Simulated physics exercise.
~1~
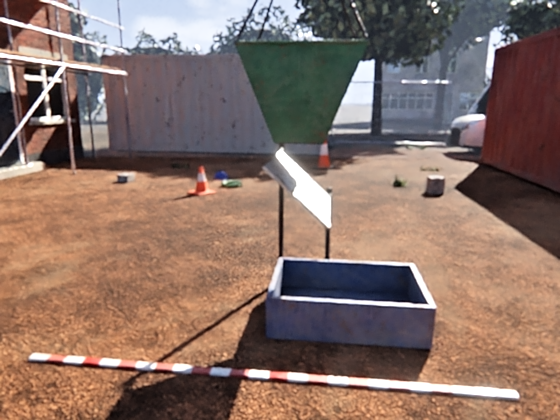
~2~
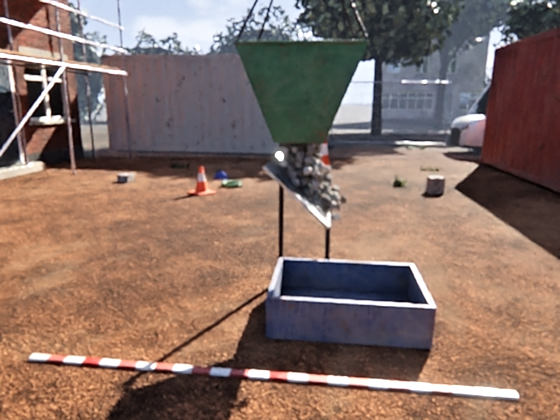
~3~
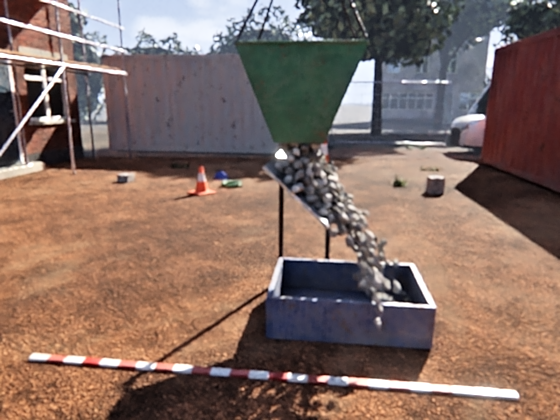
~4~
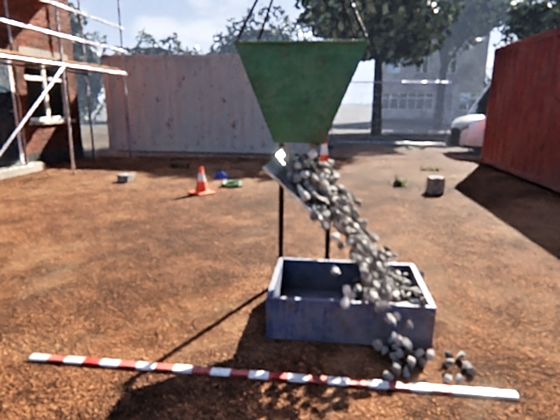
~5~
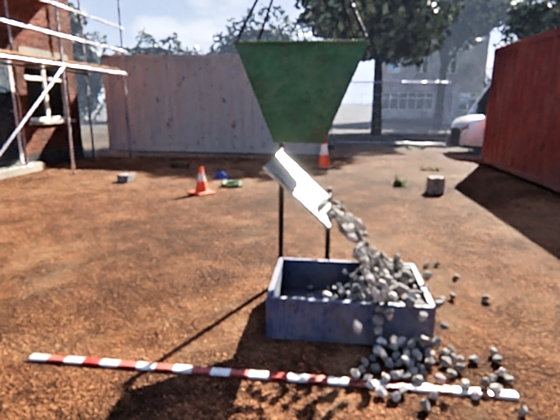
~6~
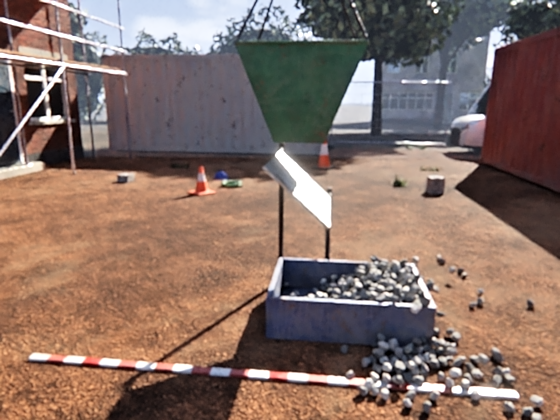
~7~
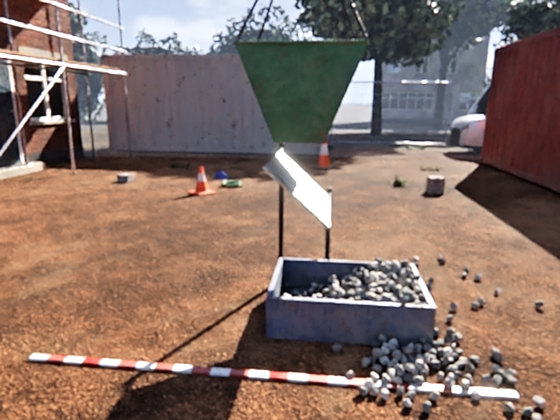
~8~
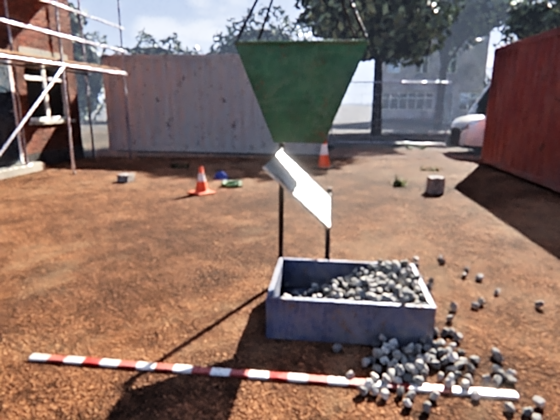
On a dirt yard, grey stones pour from a green hopper, mostly filling a bin, some spilling right.
